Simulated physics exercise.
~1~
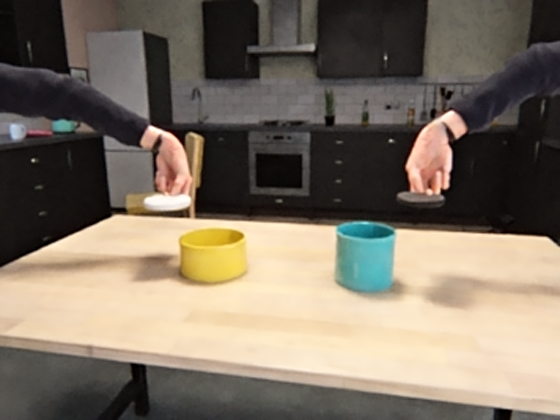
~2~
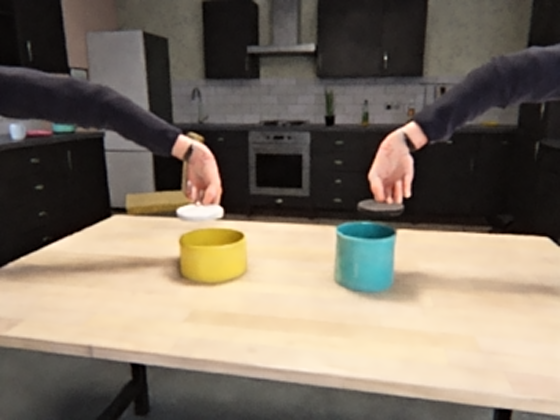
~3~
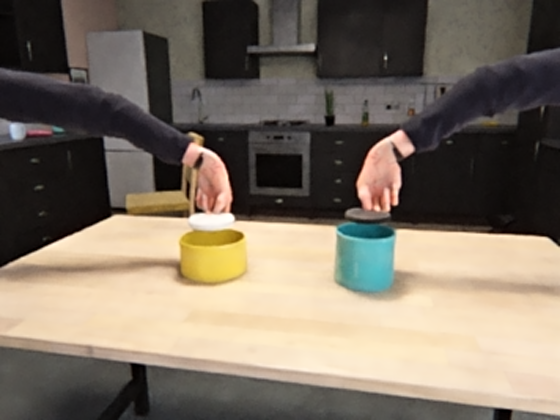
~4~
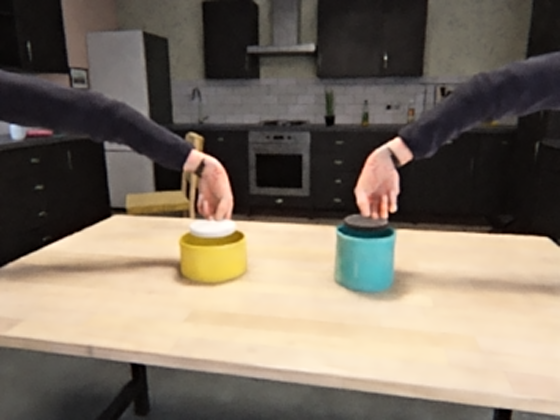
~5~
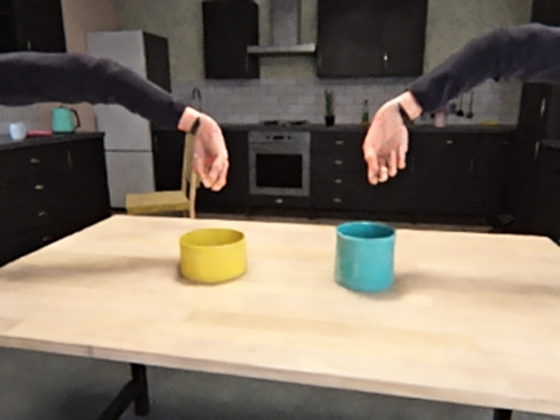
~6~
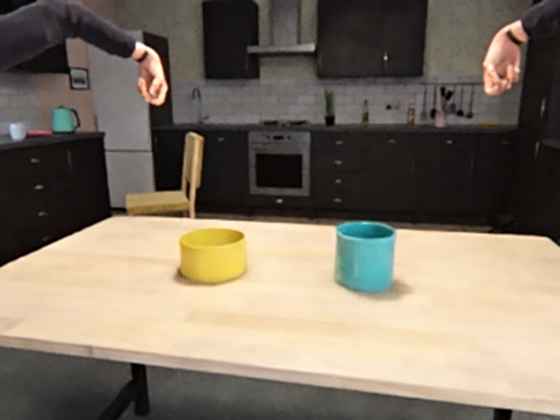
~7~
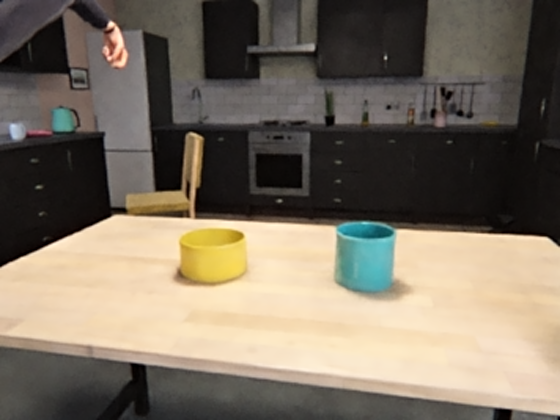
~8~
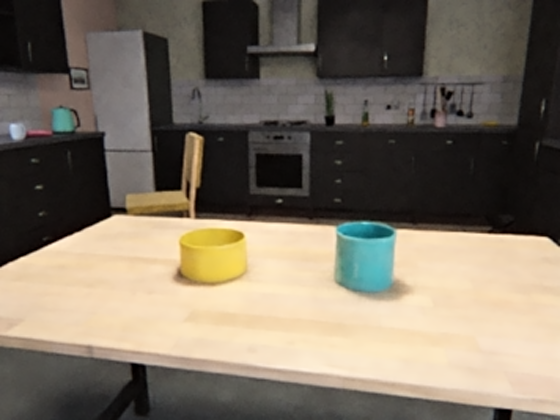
Two hands lower a white lid and a black lid, which drop inside two containers.
